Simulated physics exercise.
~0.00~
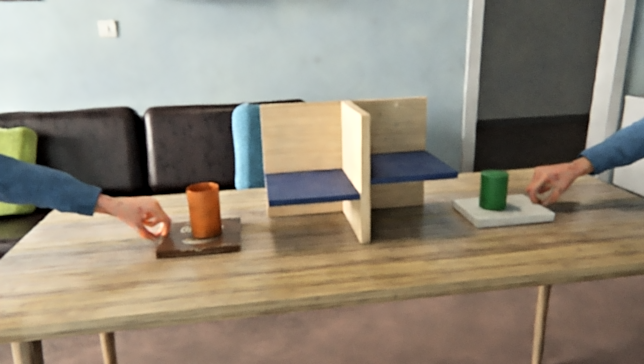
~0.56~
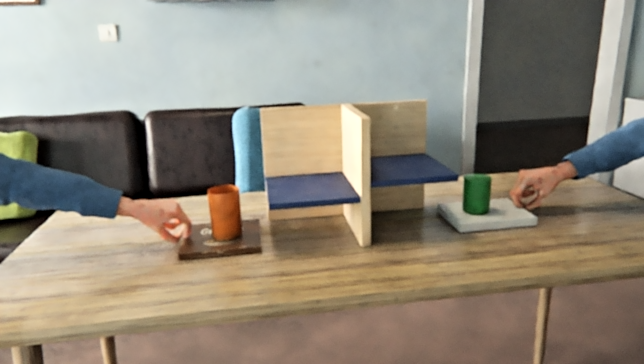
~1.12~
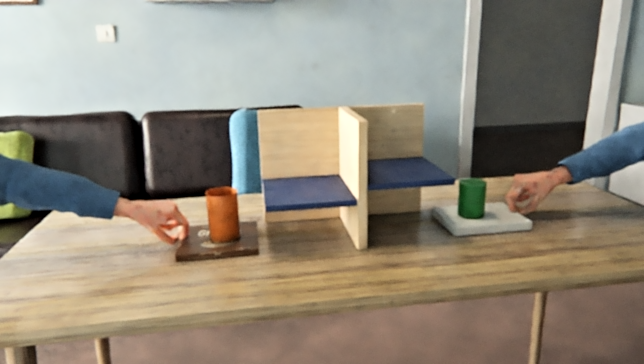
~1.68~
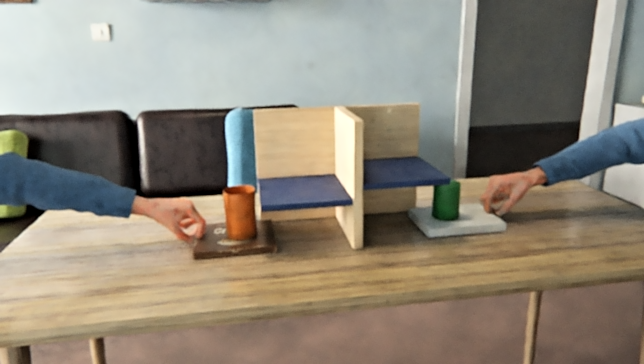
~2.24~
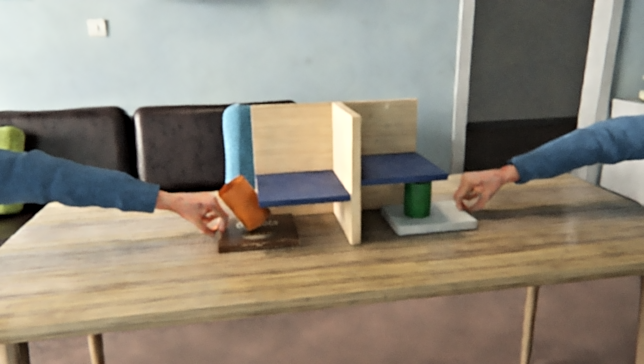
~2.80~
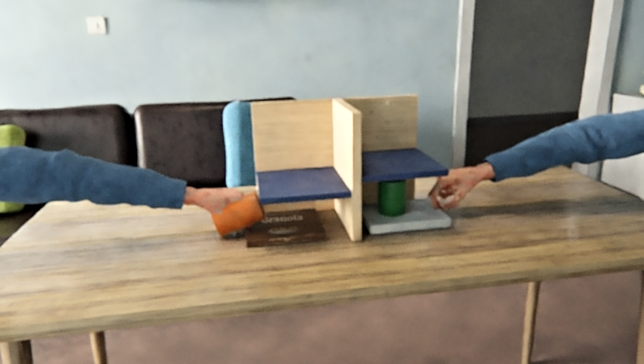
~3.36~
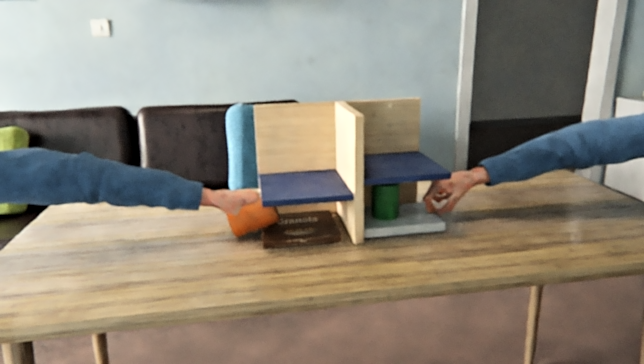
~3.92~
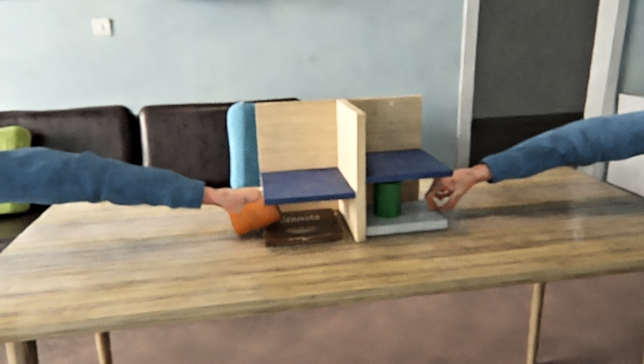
Two hands sliding an orange beaker and green candle toward a shelf, the beaker toppling against it, the candle passing underneath upright.
